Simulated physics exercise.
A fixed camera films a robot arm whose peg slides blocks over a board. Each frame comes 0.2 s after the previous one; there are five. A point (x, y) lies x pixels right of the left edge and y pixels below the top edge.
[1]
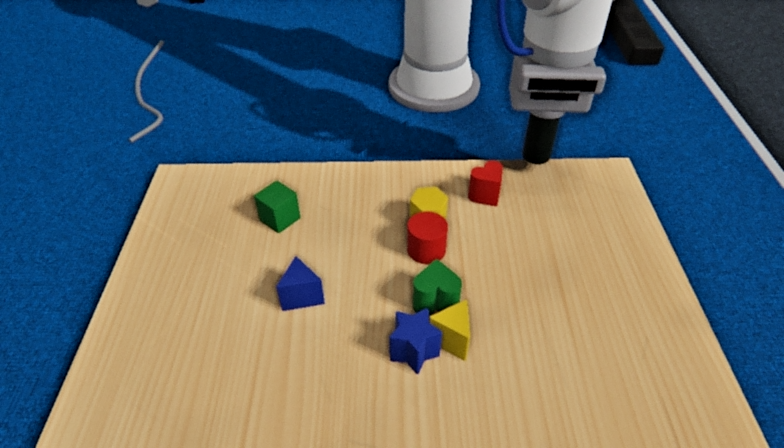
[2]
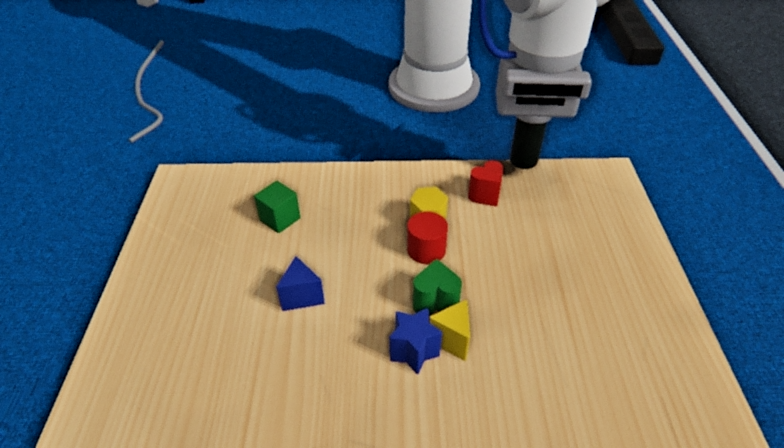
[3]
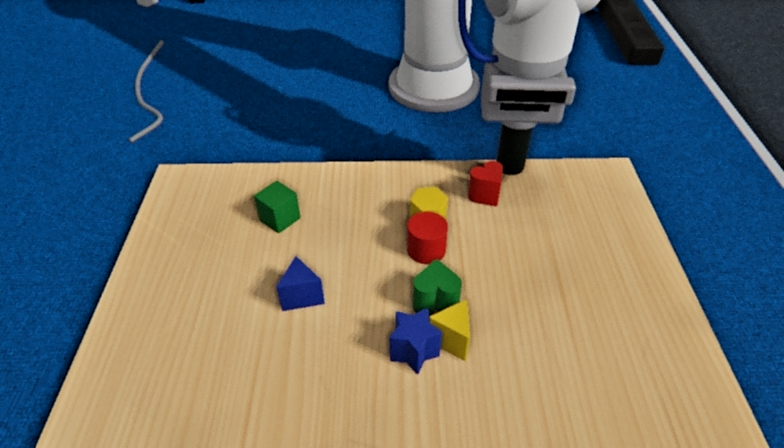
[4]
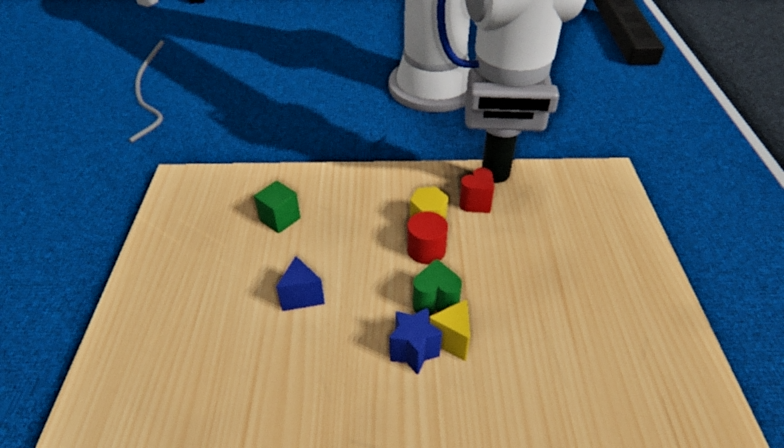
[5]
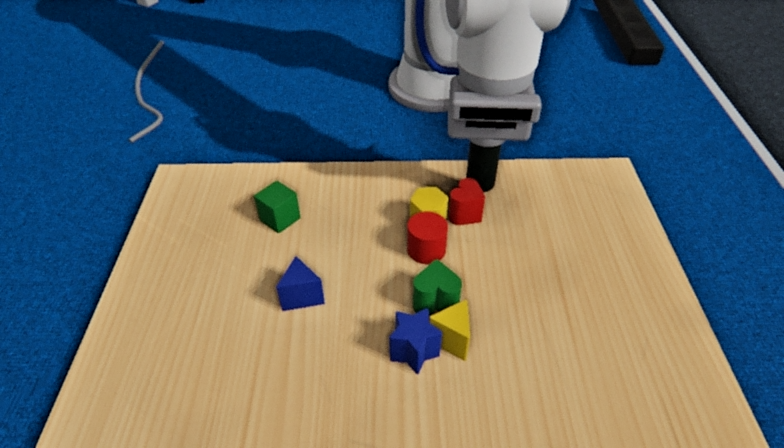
On a wooden board over a blue surface, a robot arm with a black peg moves left to a red heart-shaped block and pushes it a short way left and toward the viewer, beside a yellow hexagonal block.
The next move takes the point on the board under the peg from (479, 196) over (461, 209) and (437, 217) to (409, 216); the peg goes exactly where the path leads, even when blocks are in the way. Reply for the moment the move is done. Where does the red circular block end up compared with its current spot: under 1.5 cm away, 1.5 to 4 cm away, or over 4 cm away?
Moves under 1.5 cm.
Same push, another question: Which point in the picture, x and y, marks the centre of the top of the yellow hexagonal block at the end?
If I read the scene right, the answer is (385, 207).
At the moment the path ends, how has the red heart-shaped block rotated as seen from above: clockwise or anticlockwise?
It twists against the clock when seen from above.
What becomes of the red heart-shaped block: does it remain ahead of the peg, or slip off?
Slipped clear.
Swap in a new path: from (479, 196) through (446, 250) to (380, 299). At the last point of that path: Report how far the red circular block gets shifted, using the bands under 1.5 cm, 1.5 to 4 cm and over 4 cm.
The over 4 cm band.
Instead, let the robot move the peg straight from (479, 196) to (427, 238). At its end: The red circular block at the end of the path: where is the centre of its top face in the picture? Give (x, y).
It is going to be at (417, 239).
What follows on the original path. One third of the way, peg at (461, 198); yellow hexagonal block at (425, 199), turned 15° clockwise; red heart-shaped block at (458, 206), turned 30° anticlockwise.
Two thirds of the way, peg at (437, 205); red circular block at (425, 228); yellow hexagonal block at (409, 202); red heart-shaped block at (454, 213), turned 70° anticlockwise.
At the end, peg at (409, 204); red circular block at (425, 228); yellow hexagonal block at (385, 207), turned 20° anticlockwise; red heart-shaped block at (454, 213), turned 70° anticlockwise.
